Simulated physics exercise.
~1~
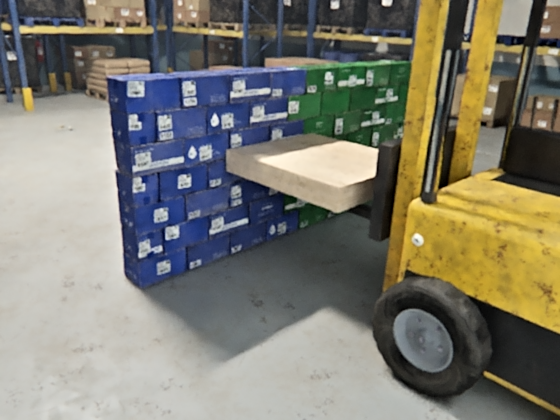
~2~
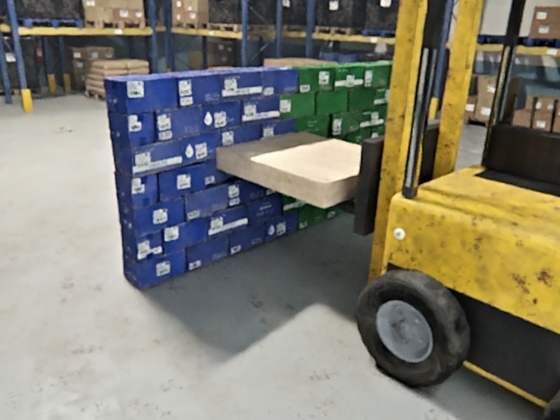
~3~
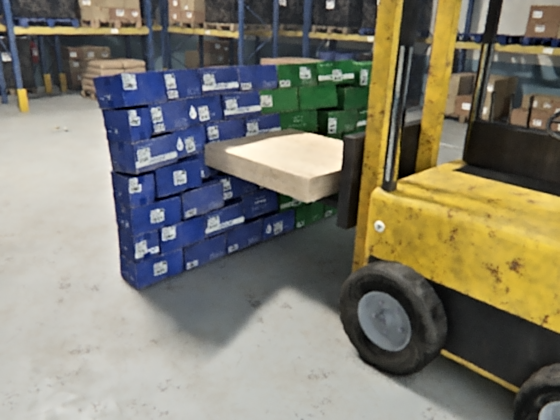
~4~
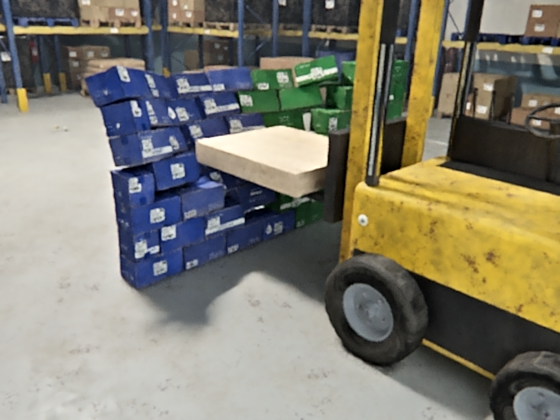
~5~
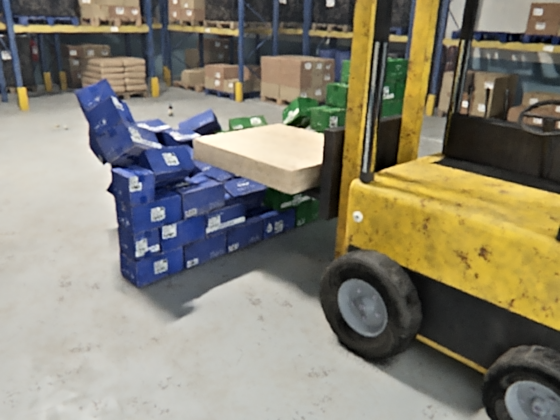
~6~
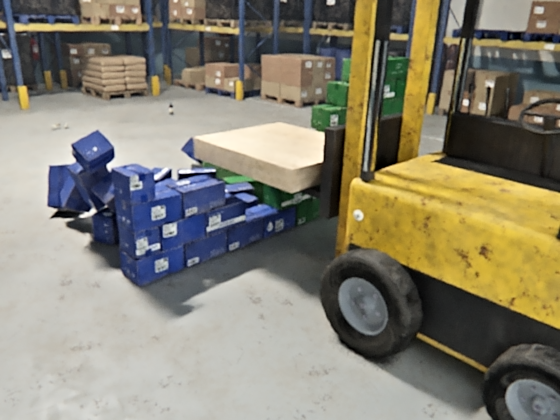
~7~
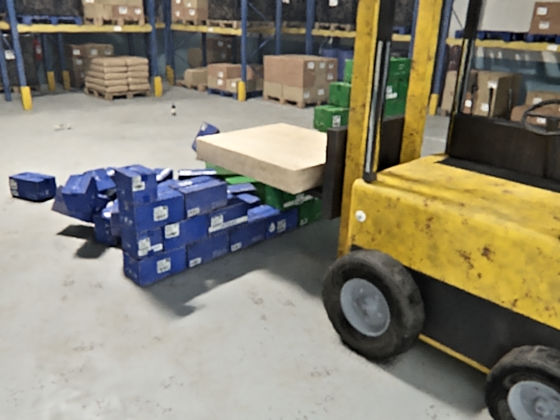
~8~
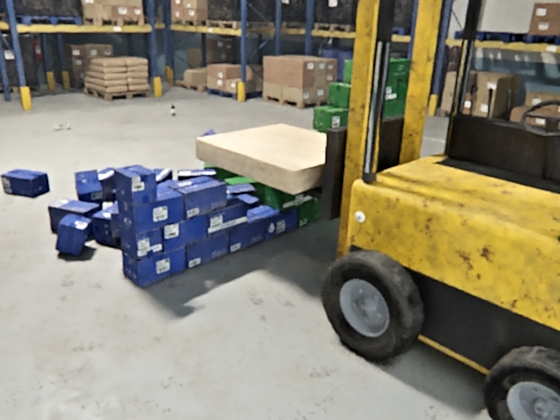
A worn yellow forklift stands at the right of a warehouse, seen from a slightly swaying camera, with shelves of cartons behind. Its pale, flat, crate-like load points at a wall of stacked boxes, blue on the left and green on the right. The forklift moves left and pushes the load into the wall, whose upper rows bulge and lean away. Then the forklift stops as the upper blue boxes and some green ones topple off the far side. Several blue boxes tumble onto the floor at left, leaving a low blue section standing and a taller green stack behind the mast.
